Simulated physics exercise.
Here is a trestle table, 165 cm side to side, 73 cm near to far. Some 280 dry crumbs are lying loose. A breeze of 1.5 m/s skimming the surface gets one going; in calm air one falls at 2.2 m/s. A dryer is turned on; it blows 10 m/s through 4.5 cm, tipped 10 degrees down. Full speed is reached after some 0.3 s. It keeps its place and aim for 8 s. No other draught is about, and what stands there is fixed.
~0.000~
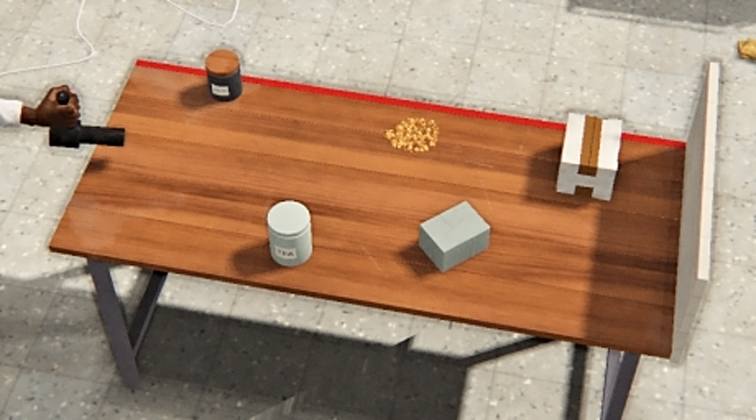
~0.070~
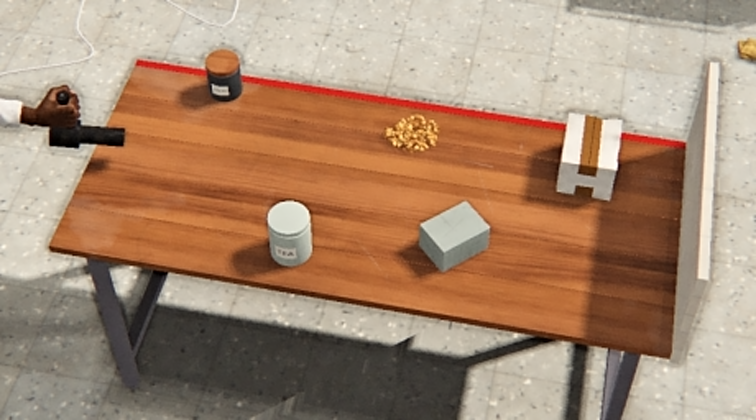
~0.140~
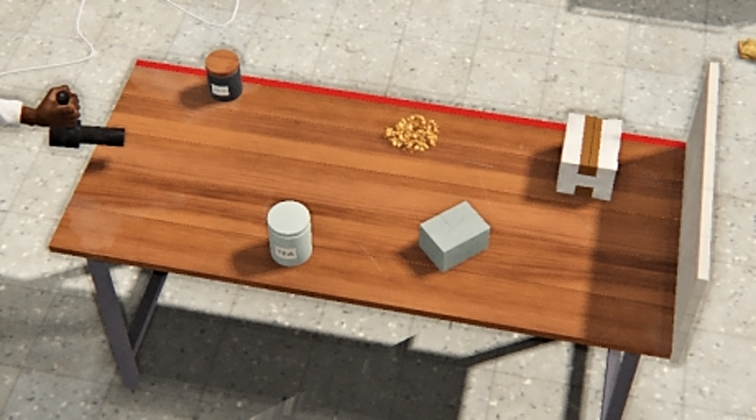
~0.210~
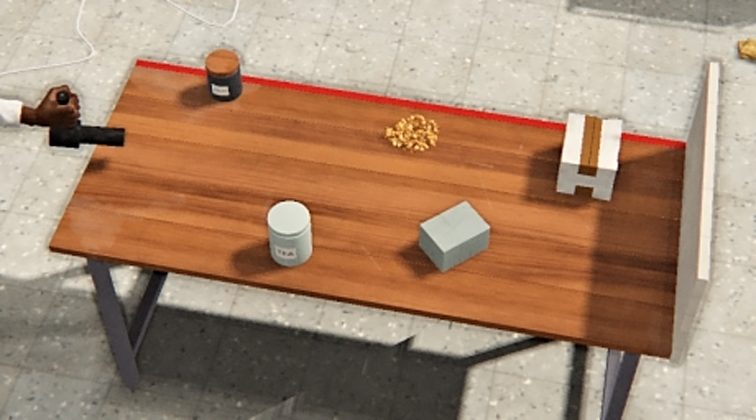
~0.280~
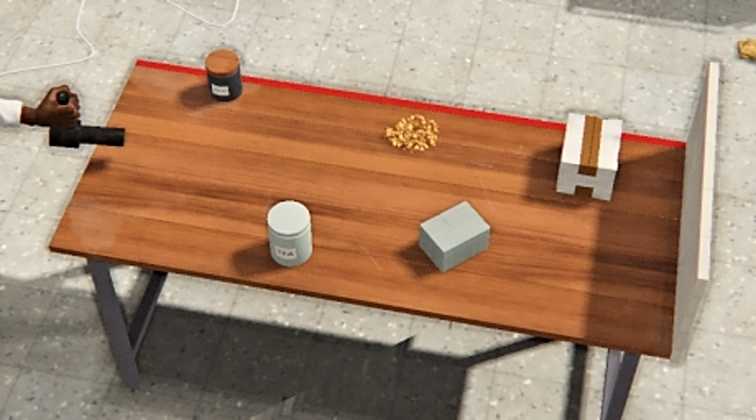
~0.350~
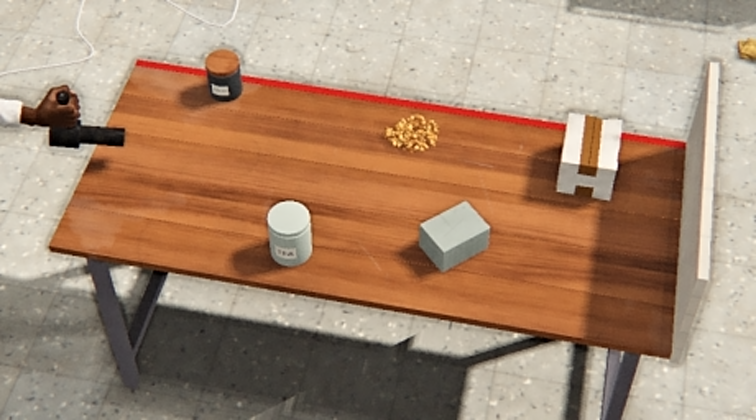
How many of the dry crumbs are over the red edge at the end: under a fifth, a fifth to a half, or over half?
The share over the red edge is over half.
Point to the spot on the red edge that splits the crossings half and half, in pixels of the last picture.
Near (523, 118).
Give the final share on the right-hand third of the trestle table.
Some 4 per cent.
After 1.6 s the count stands so, 96 % are over the red edge.
After 2.6 s the count stands so, 96 % are over the red edge.
After 4.4 s the count stands so, 96 % are over the red edge.
After 8.0 s, at the end, 96 % are over the red edge.
